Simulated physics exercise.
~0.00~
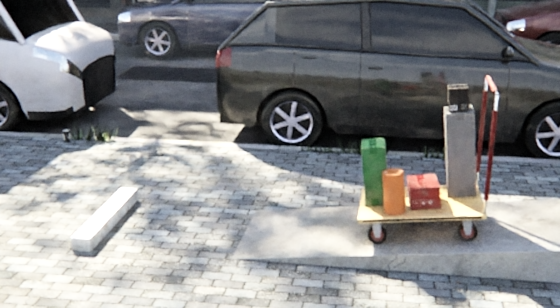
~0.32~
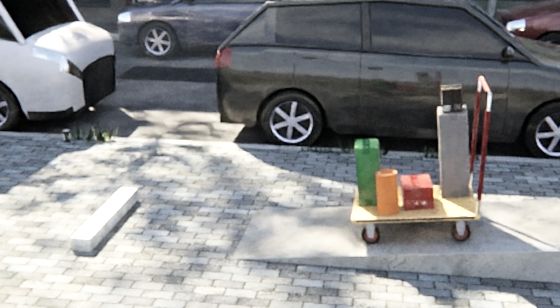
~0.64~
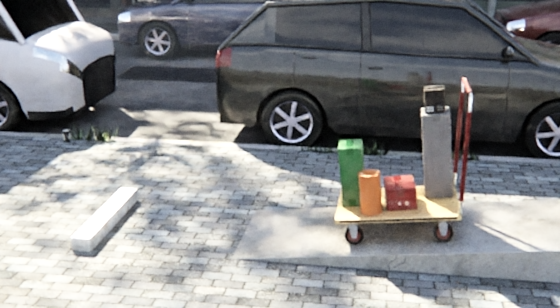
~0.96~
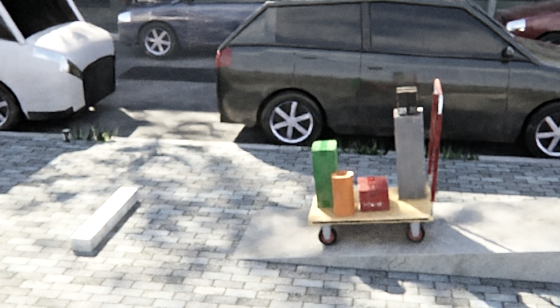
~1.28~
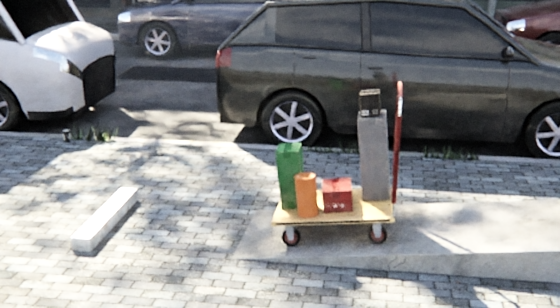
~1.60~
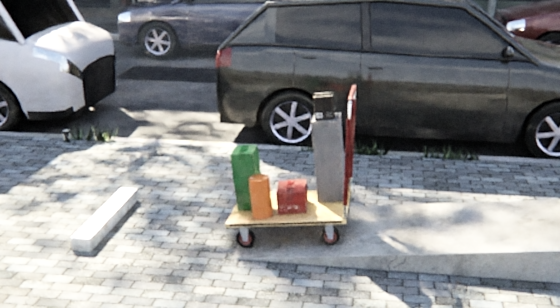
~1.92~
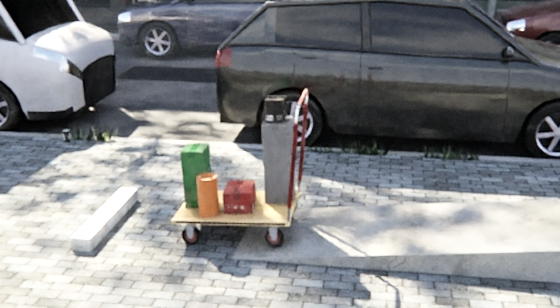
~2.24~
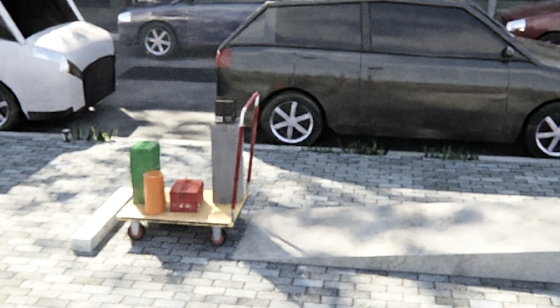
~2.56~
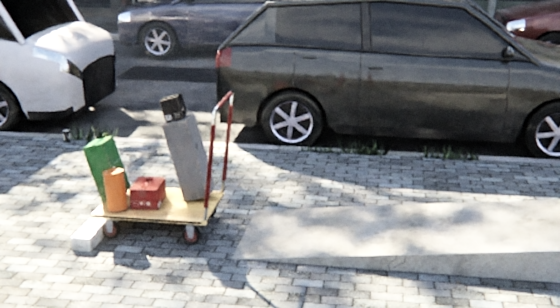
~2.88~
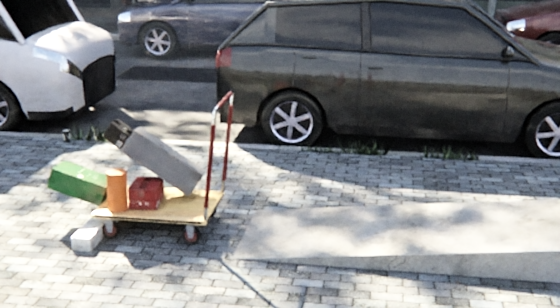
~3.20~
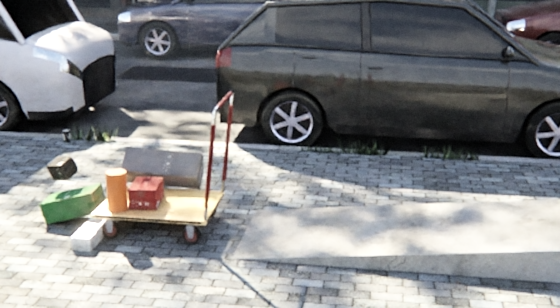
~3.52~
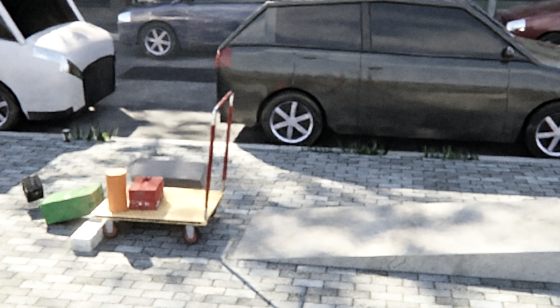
Loaded trolley rolling left down a ramp to a kerb and stopping, its green, grey and black boxes toppling, others staying upright.
